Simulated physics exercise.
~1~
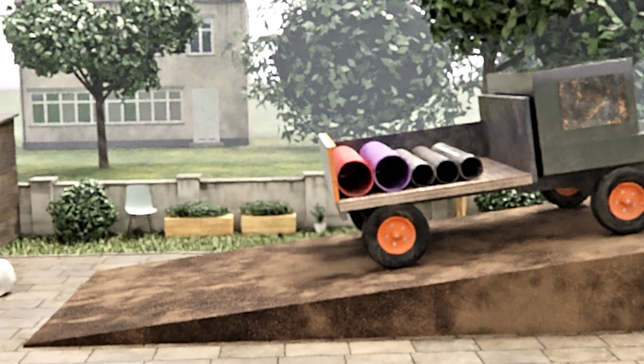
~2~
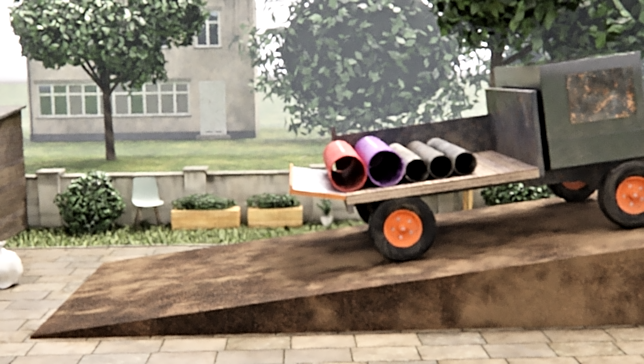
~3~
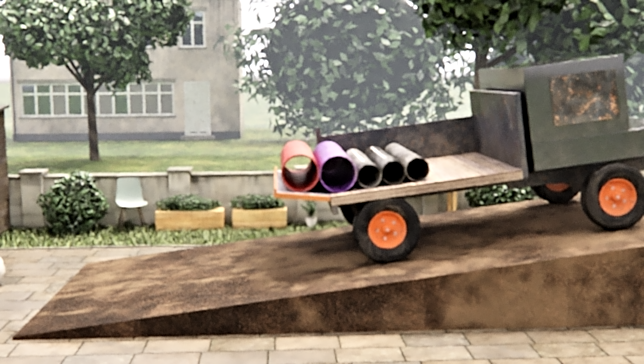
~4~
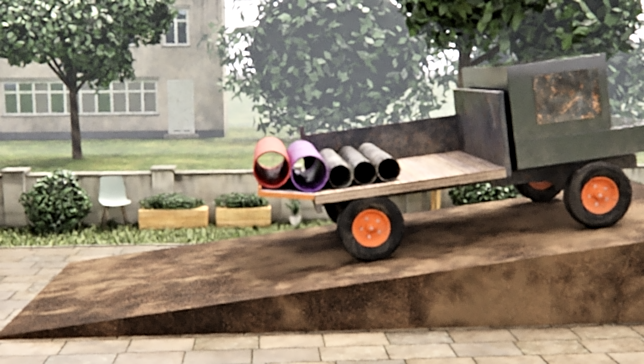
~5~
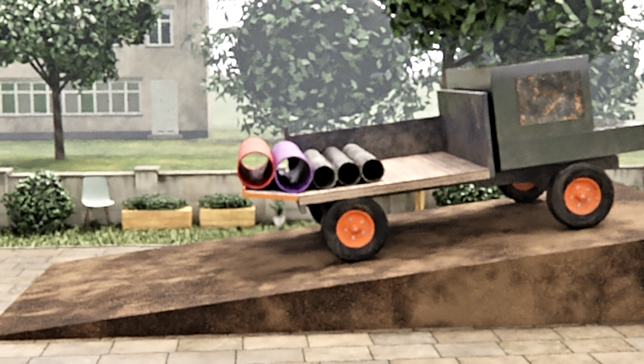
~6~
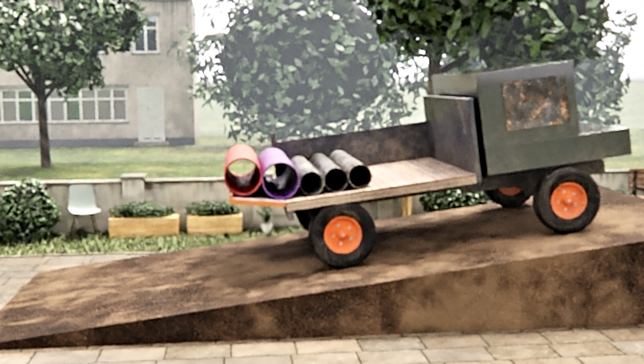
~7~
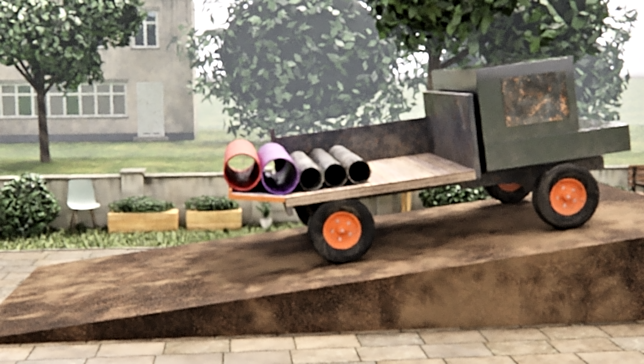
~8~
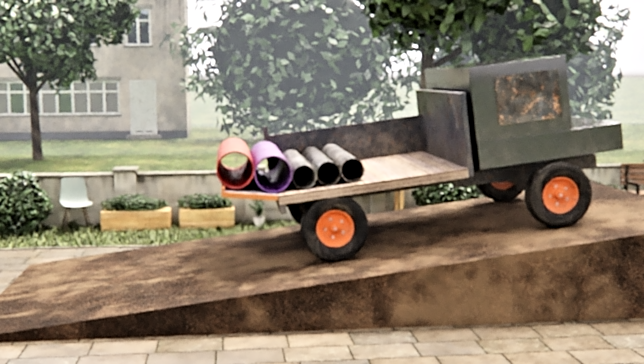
On a dirt ramp in front of a garden wall and a pale house, a flatbed truck with orange wheels stands with its rear facing left and downhill. Five hollow pipes lie side by side in its open bed, a red one and a purple one nearest the tailgate. The tailgate drops open, and the pipes roll left toward it. The red pipe rolls onto the lowered gate first, and the purple one follows close behind. Both stop there, with the three darker pipes lined up behind them, and nothing falls off the back.
